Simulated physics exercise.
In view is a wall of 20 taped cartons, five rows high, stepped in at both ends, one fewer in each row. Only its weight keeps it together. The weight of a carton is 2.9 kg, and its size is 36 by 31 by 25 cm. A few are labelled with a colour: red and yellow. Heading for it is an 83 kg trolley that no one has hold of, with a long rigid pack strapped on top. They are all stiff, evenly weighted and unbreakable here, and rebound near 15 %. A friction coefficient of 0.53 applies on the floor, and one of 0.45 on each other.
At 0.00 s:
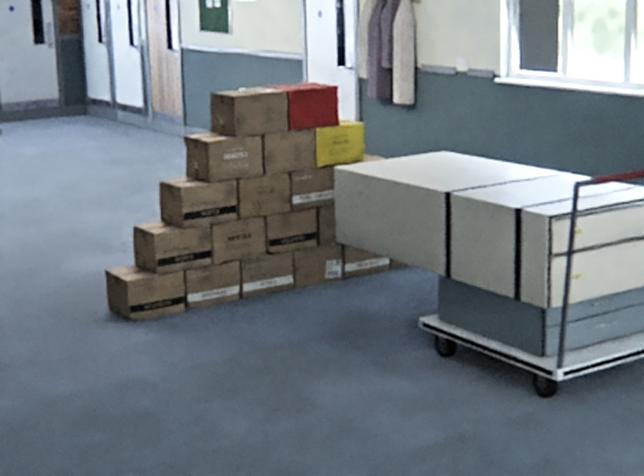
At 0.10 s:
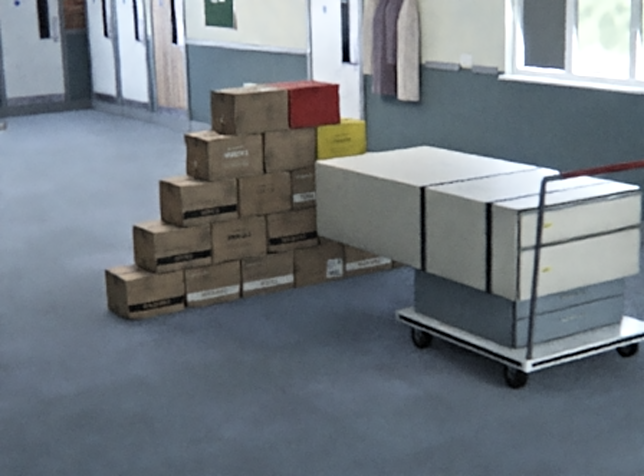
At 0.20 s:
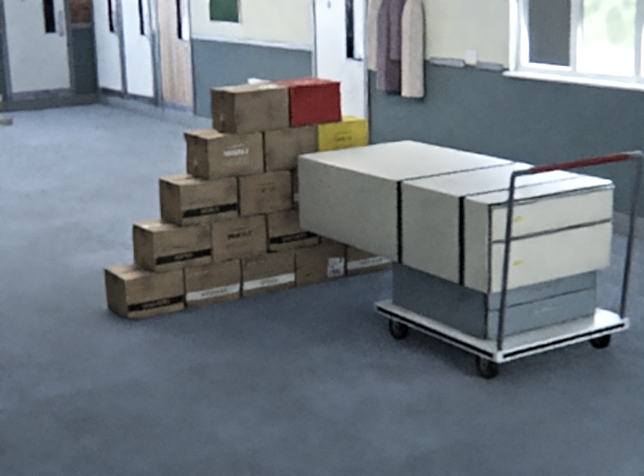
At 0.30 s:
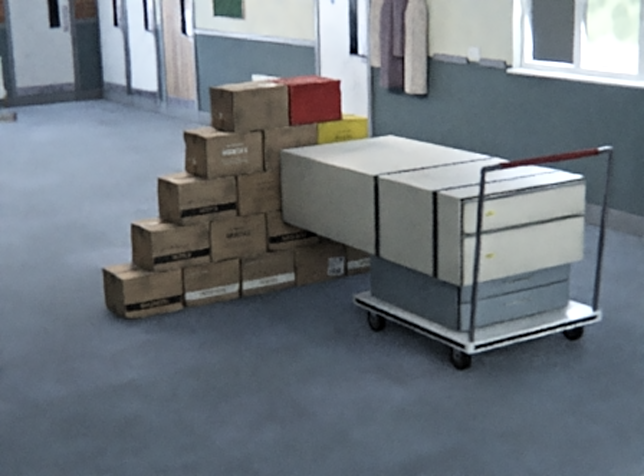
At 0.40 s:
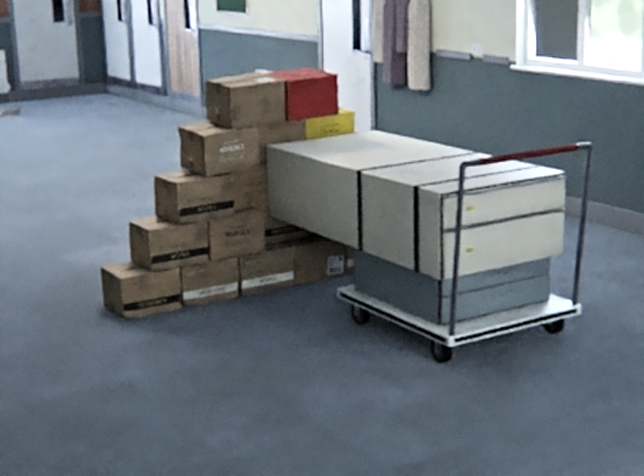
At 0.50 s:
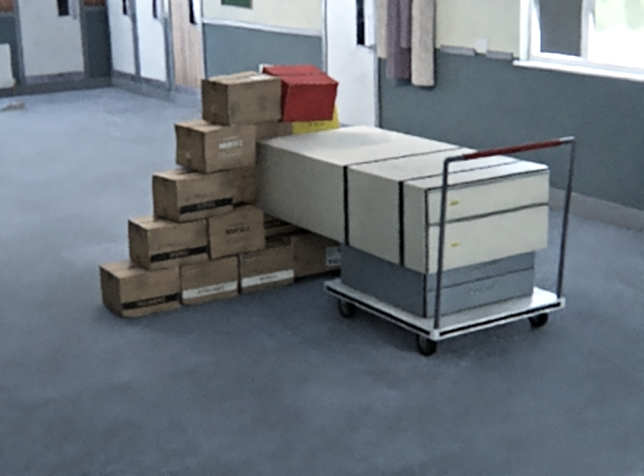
At first, a trolley loaded with long pale boxes rolls leftward, unattended, toward a stepped wall of brown cartons topped by a red one. Its overhanging load then meets the wall and pushes into it, shifting several cartons, and the red and yellow ones tilt as the load presses further in.
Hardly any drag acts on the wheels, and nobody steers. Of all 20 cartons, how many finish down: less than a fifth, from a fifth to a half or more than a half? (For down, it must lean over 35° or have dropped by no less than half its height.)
Down in the end: The majority.
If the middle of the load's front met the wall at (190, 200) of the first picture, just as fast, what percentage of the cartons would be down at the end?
Roughly 30 per cent would end down.
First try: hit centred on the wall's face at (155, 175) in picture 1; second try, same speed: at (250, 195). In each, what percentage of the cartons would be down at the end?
20 then 60 %.
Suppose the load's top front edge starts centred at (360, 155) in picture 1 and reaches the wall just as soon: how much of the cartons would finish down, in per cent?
I'd say some 80 per cent end up down.
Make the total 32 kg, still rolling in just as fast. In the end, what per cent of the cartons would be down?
I'd put it near 60 in a hundred.
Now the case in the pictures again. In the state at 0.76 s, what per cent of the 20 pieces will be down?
By then 40 %.
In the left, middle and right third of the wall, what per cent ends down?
20 / 80 / 80 %, left to right.
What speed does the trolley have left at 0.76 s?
Close to 1.1 m/s at that moment.
By 0.76 s, load 55 cm past the wall's line, still rolling; 8 of the 20 cartons down; yellow carton tilted 58°, 32 cm lower; red carton tilted 30°.
By 1.30 s, load 1.08 m past the wall's line, still rolling; 13 of the 20 cartons down; yellow carton upside down; red carton tilted 41°, 14 cm lower.
When it is over (3.3 s), load 1.25 m past the wall's line, stopped; 13 of the 20 cartons down; yellow carton upside down; red carton on its side. That is 65 per cent. In pixels of the last frame, middles, yellow carton near (138, 202), red carton near (289, 188).
